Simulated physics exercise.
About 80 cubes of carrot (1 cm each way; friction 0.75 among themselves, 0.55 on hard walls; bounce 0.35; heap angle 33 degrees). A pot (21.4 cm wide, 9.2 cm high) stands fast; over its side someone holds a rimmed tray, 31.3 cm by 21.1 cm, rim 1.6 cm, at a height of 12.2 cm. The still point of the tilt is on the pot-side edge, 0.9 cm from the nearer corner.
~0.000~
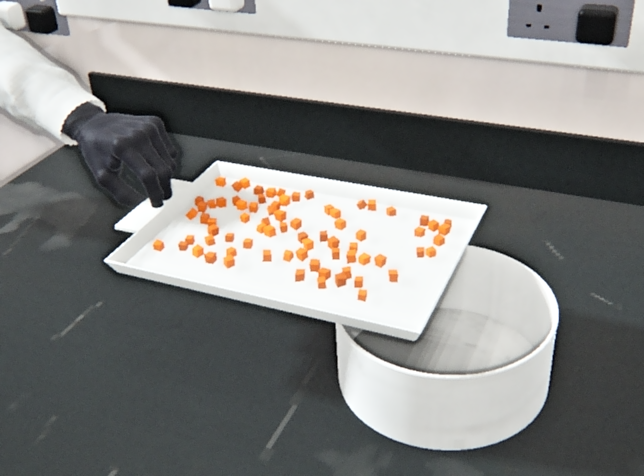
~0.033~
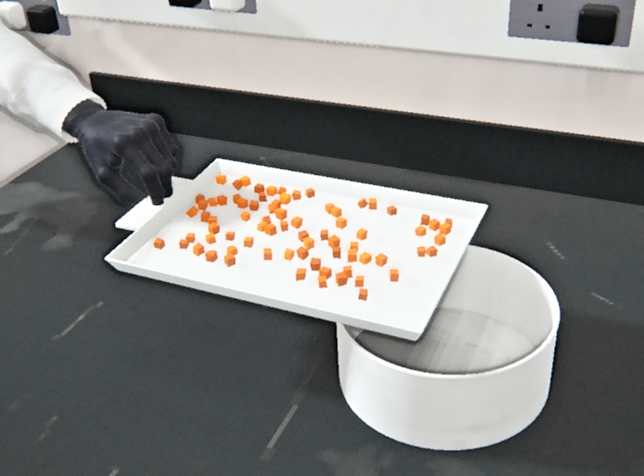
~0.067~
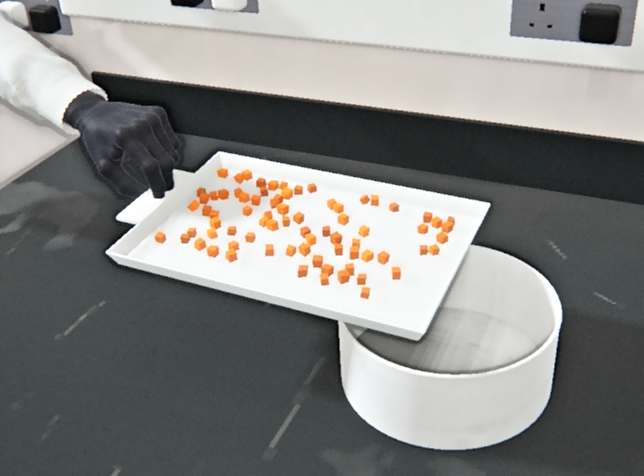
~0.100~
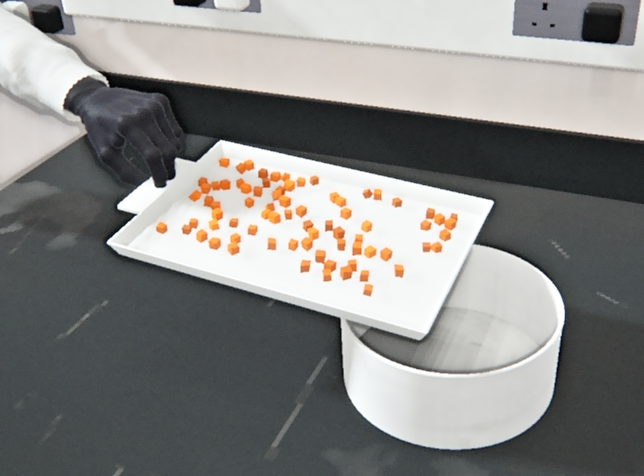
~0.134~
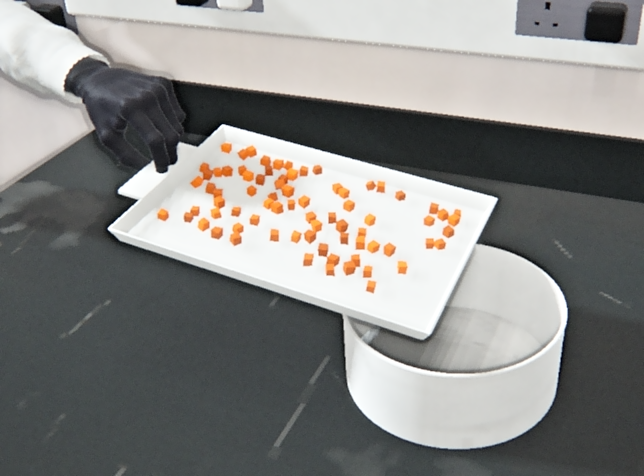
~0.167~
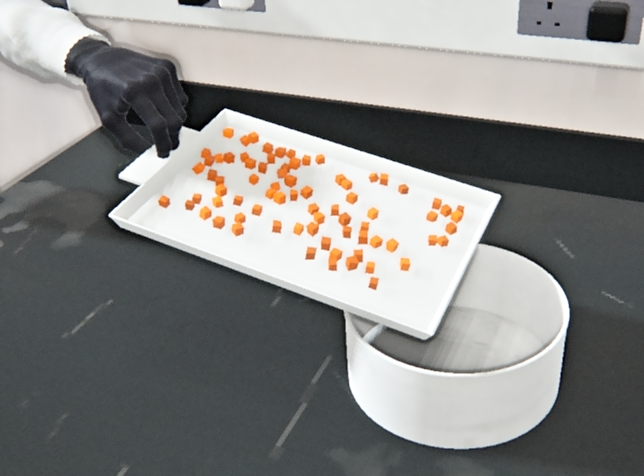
On a dark counter, a gloved hand tilts a white tray of orange cubes rightward.
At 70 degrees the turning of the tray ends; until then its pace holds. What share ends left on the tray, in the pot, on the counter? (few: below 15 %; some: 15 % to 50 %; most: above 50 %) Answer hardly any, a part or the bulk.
Tray: Hardly any, pot: A part, counter: The bulk.
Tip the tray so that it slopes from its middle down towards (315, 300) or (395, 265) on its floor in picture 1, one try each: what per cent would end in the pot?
Some 0 and 75 per cent.
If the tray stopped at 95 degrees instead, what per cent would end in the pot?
Then about 35 per cent.
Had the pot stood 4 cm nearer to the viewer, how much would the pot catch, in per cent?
In that case some 80 per cent.
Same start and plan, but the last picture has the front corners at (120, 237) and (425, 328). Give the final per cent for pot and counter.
Pot 0, counter 100.
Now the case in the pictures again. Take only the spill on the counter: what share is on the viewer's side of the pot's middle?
Roughly 100 per cent.
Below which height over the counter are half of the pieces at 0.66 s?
Roughly 20 cm.
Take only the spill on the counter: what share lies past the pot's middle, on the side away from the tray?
About 100 per cent.
Then, at 0.47 s, tilt 40 degrees; the tray holds 100 %, the pot 0 %.
Then, at 0.66 s, tilt 59 degrees; the tray holds 100 %, the pot 0 %.
After 0.98 s, tilt 70 degrees; the tray holds 5 %, the pot 30 %.
In the end, at 2.3 s, tray 0 %, pot 35 %, counter 65 %.
